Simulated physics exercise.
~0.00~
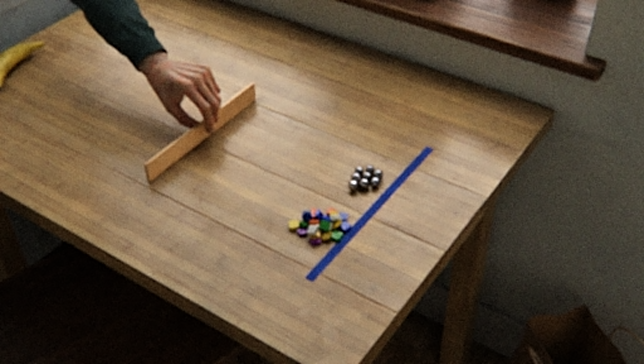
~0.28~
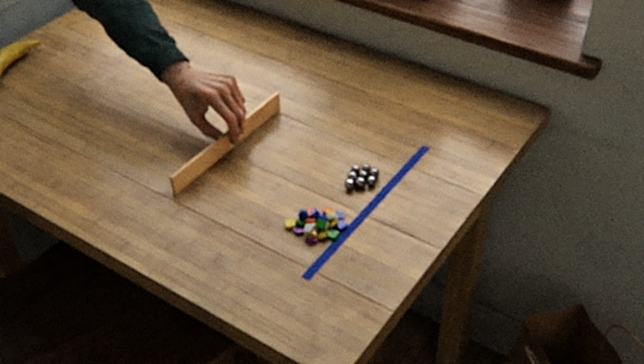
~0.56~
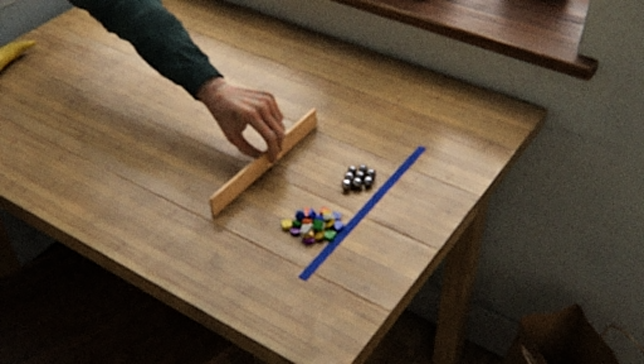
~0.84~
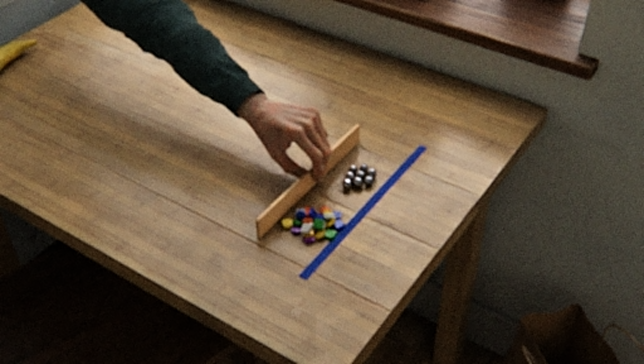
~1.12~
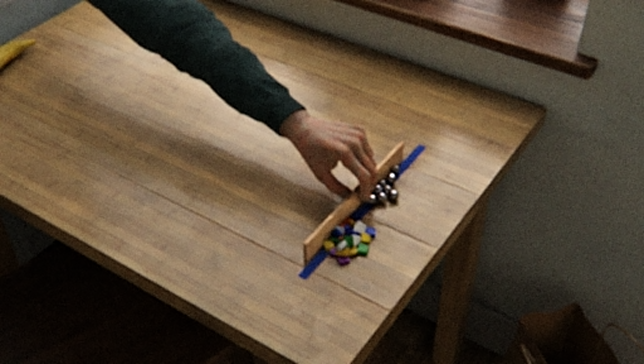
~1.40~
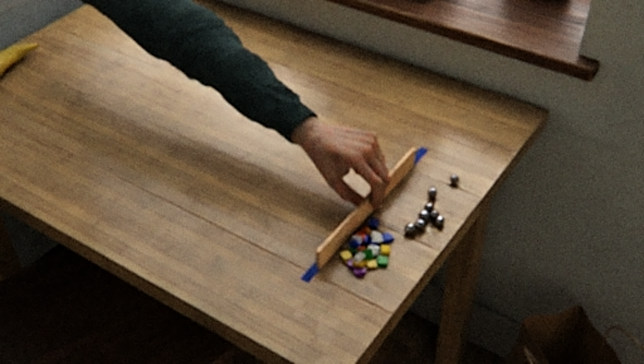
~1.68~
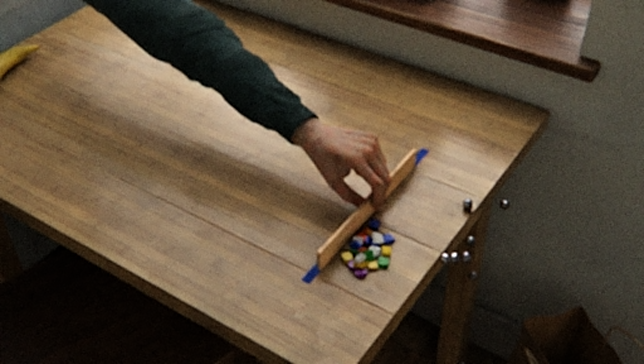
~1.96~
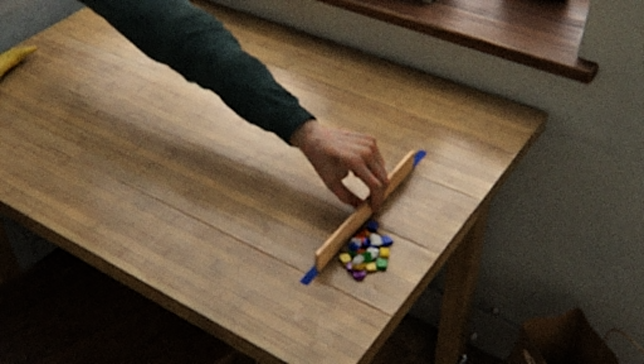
A hand pushes wood to blue tape, sending shiny balls off the table; coloured pieces stay.
